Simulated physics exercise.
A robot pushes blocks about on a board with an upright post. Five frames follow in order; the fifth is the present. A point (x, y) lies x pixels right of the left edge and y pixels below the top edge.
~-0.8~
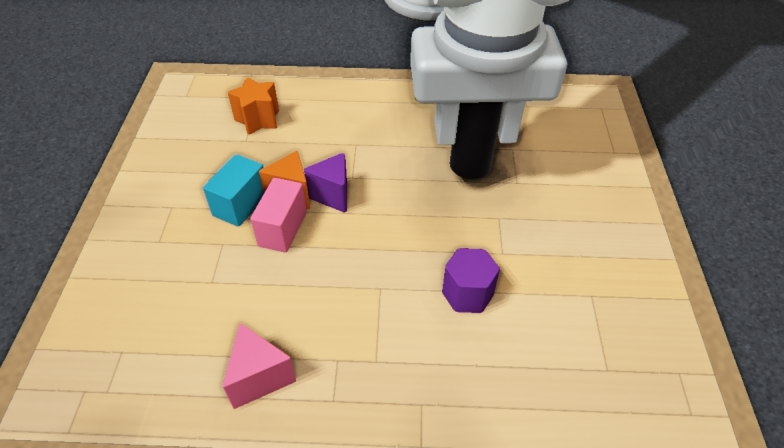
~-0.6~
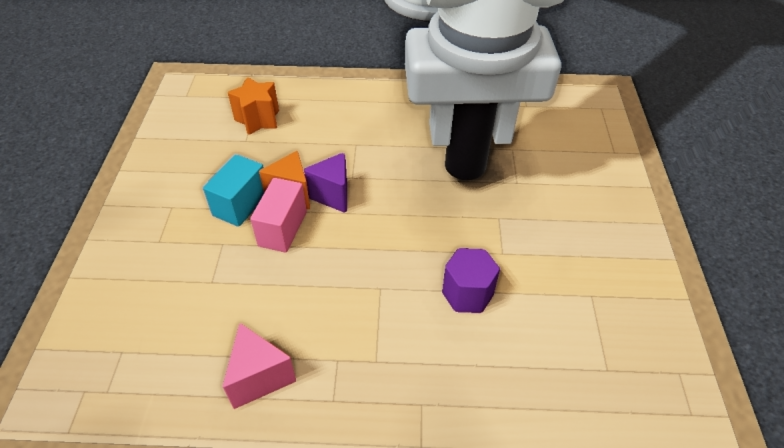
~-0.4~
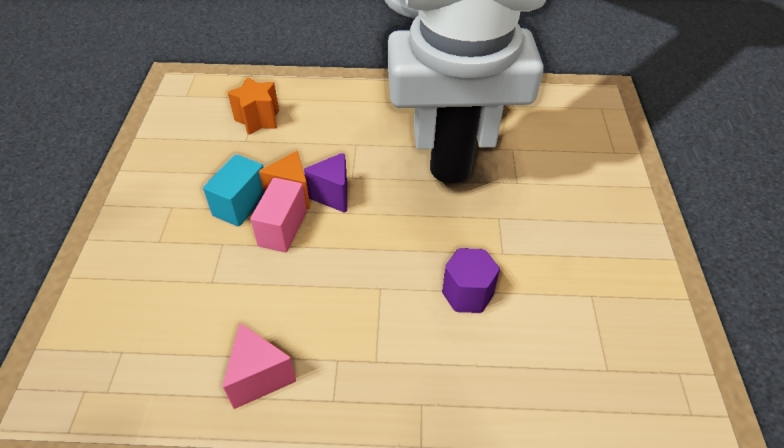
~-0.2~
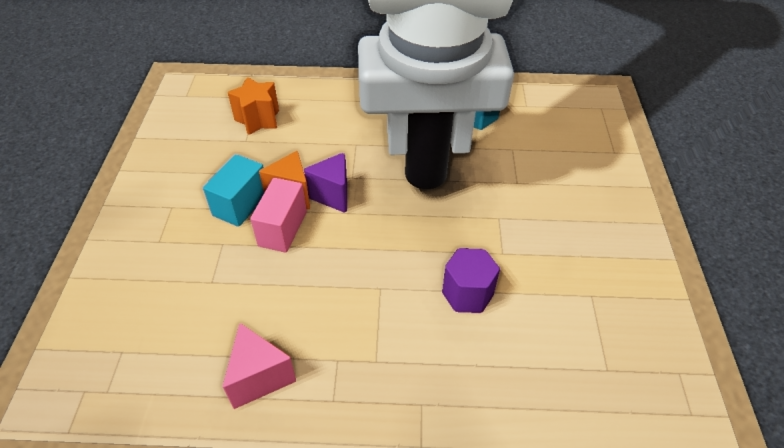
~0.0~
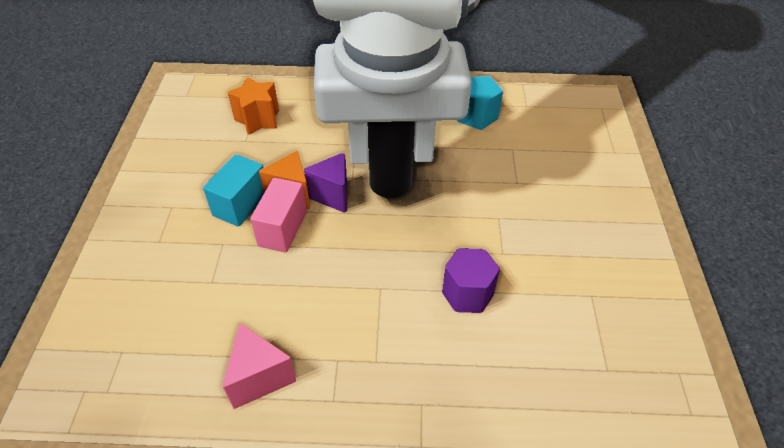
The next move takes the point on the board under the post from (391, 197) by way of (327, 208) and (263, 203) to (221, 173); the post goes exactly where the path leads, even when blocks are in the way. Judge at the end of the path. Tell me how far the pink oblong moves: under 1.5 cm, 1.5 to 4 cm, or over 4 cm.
Distance: 1.5 to 4 cm.
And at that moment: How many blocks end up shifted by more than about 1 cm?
Number moved: 3+.
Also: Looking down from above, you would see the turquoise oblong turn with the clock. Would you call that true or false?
False
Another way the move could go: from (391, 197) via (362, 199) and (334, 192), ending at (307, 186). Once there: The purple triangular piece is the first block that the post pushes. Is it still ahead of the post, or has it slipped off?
By the time the path ends, the purple triangular piece is still sitting right in front of the post.
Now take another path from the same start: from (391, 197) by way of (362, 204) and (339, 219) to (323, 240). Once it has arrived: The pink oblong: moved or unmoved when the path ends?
The pink oblong will stay where it stands.
What follows on the original path. One third of the way, post at (324, 194); turquoise oblong at (222, 174); orange triangular piece at (269, 167); purple triangular piece at (299, 160), turned 35° clockwise.
Two thirds of the way, post at (260, 189); turquoise oblong at (203, 170), turned 45° anticlockwise; pink oblong at (246, 207), turned 70° anticlockwise; orange triangular piece at (235, 155), turned 50° clockwise; purple triangular piece at (277, 150), turned 95° clockwise.
At the end, post at (217, 159); turquoise oblong at (184, 170), turned 70° anticlockwise; pink oblong at (246, 207), turned 75° anticlockwise; orange triangular piece at (201, 125), turned 75° clockwise; purple triangular piece at (273, 148), turned 120° clockwise.
